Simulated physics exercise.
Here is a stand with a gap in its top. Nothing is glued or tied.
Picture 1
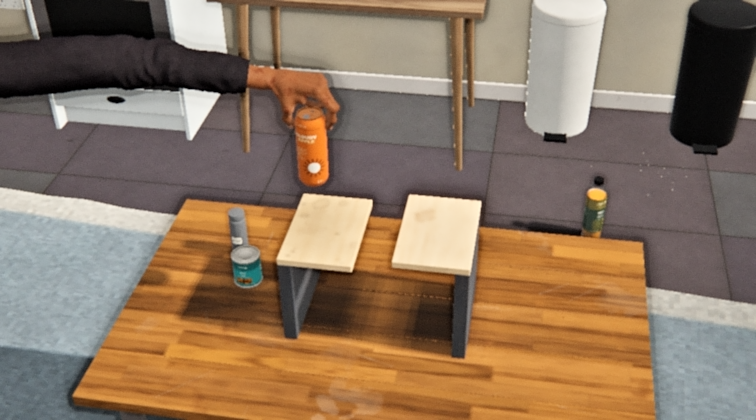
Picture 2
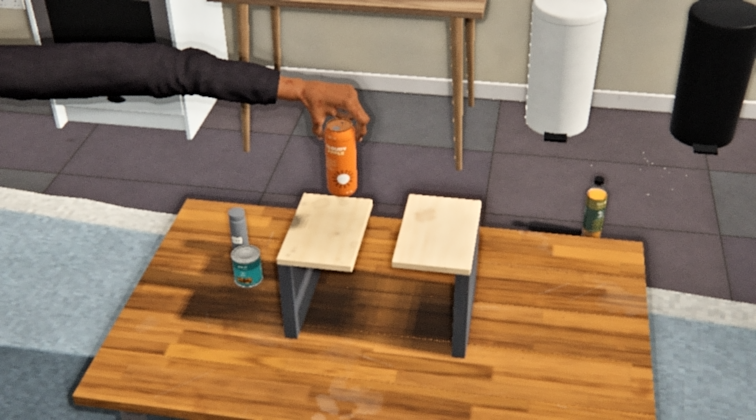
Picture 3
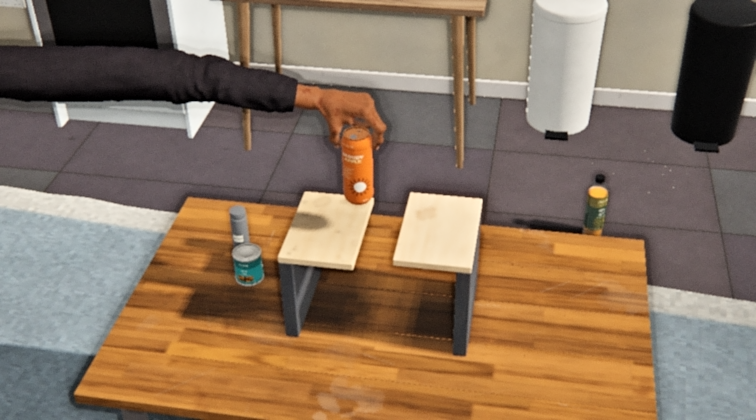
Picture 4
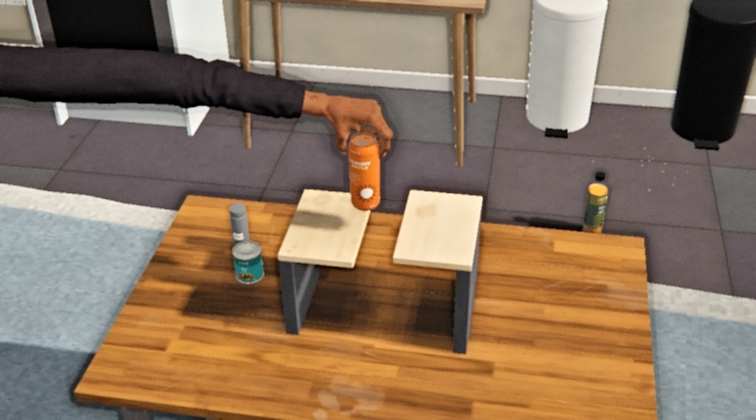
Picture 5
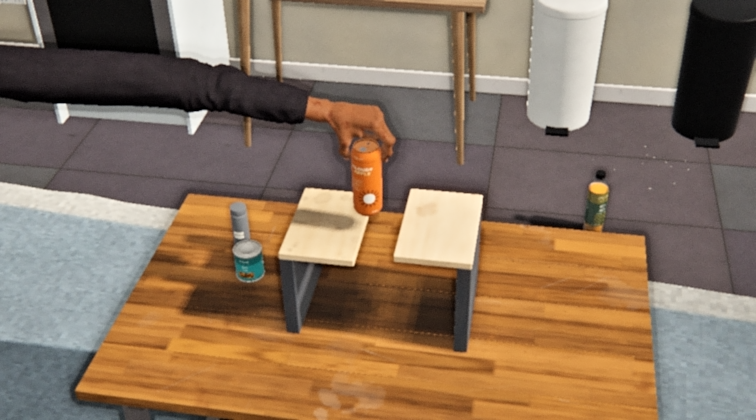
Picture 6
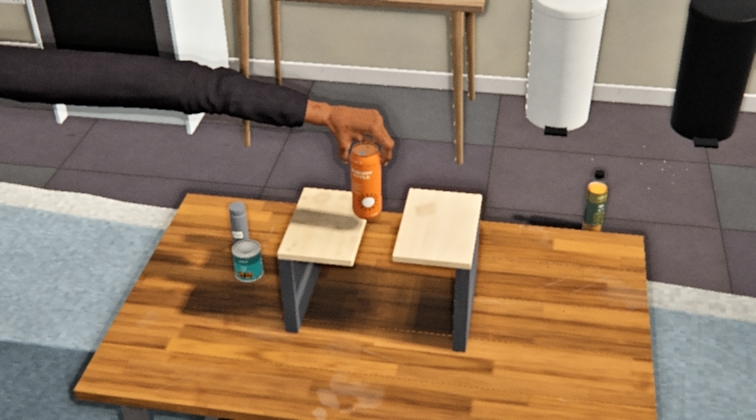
A hand in a dark sleeve reaches in from the left over a wooden table in a grey-tiled room, seen from above. On the table are a stand with two pale boards and a gap between them, a turquoise tin and grey container at left, and a yellow-topped jar at right. The hand carries an orange can rightward and slightly down, then holds it still over the gap.
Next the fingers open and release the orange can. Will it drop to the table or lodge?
As it turns out, it stays on top.
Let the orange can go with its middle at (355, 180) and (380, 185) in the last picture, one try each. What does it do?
First try: It lodges; second try: It reaches the table.
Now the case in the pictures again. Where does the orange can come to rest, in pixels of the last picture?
Around (393, 210).
Then, 0.20 s after the last picture, orange can slid a little near (367, 195).
Then, 0.30 s after the last picture, orange can tipped 11° from how it was near (373, 197).
Then, 0.40 s after the last picture, orange can tipped 36° from how it was near (388, 206).
Then, 0.50 s after the last picture, orange can tipped 65° from how it was near (393, 210).
At rest, tipped over on the stand or table, orange can; the other 2 in place. Seen from the same camera at the end, orange can near (393, 210). The can is caught.
